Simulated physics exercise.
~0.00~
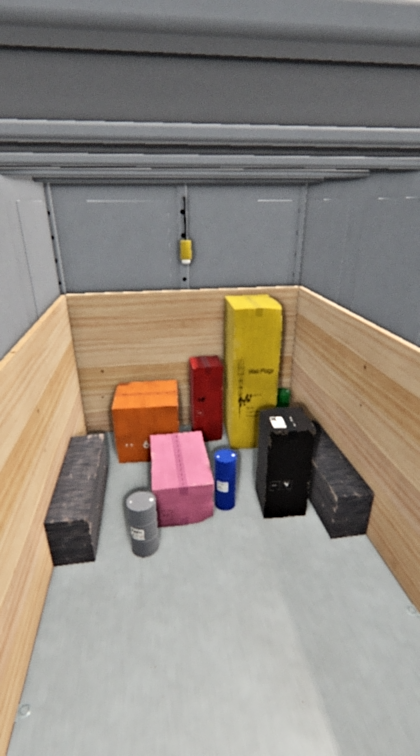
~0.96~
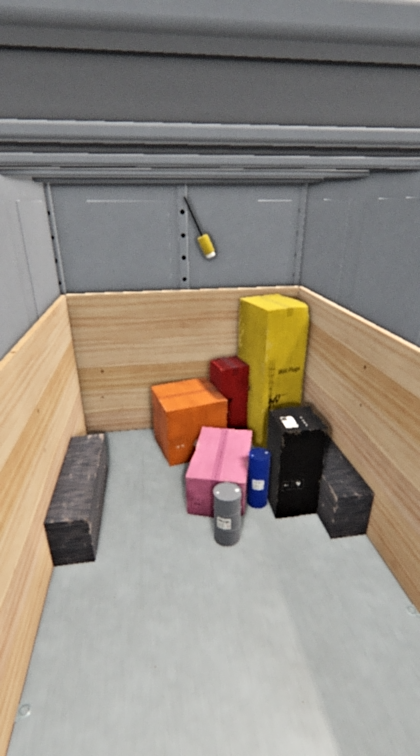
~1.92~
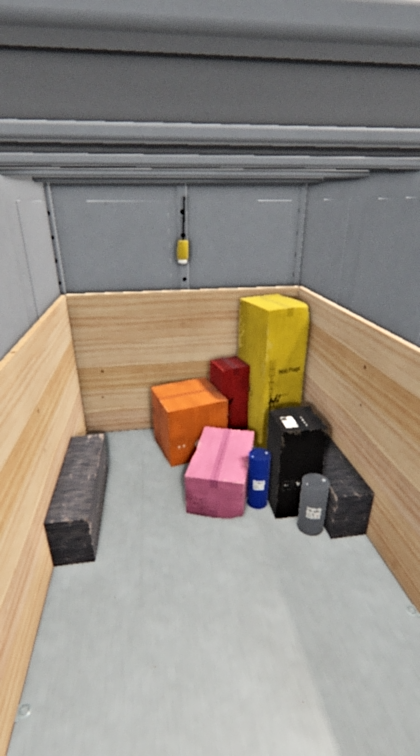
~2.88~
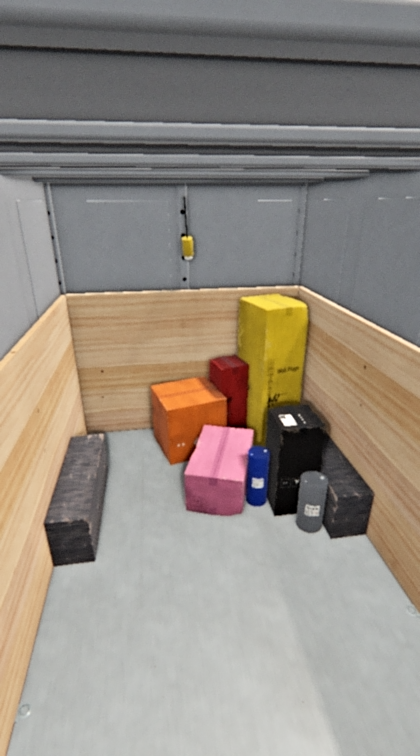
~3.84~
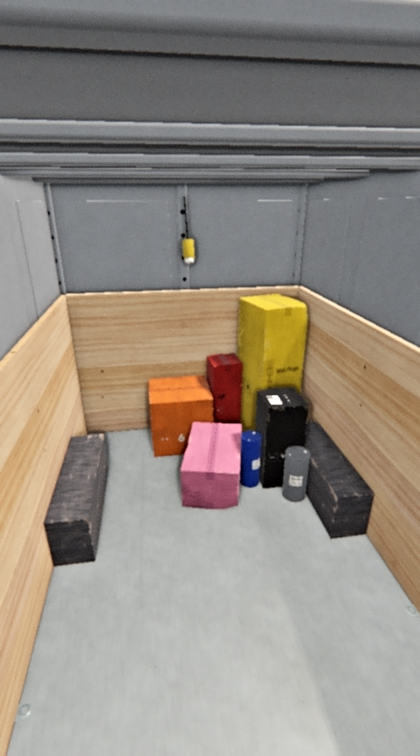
The clip shows several boxes and canisters in a van's load bay, many shifting right before the grey canister slides farther right. The pink, orange and black boxes and the blue and grey canisters later shift slightly, mostly away from the viewer, ending upright near the yellow box.
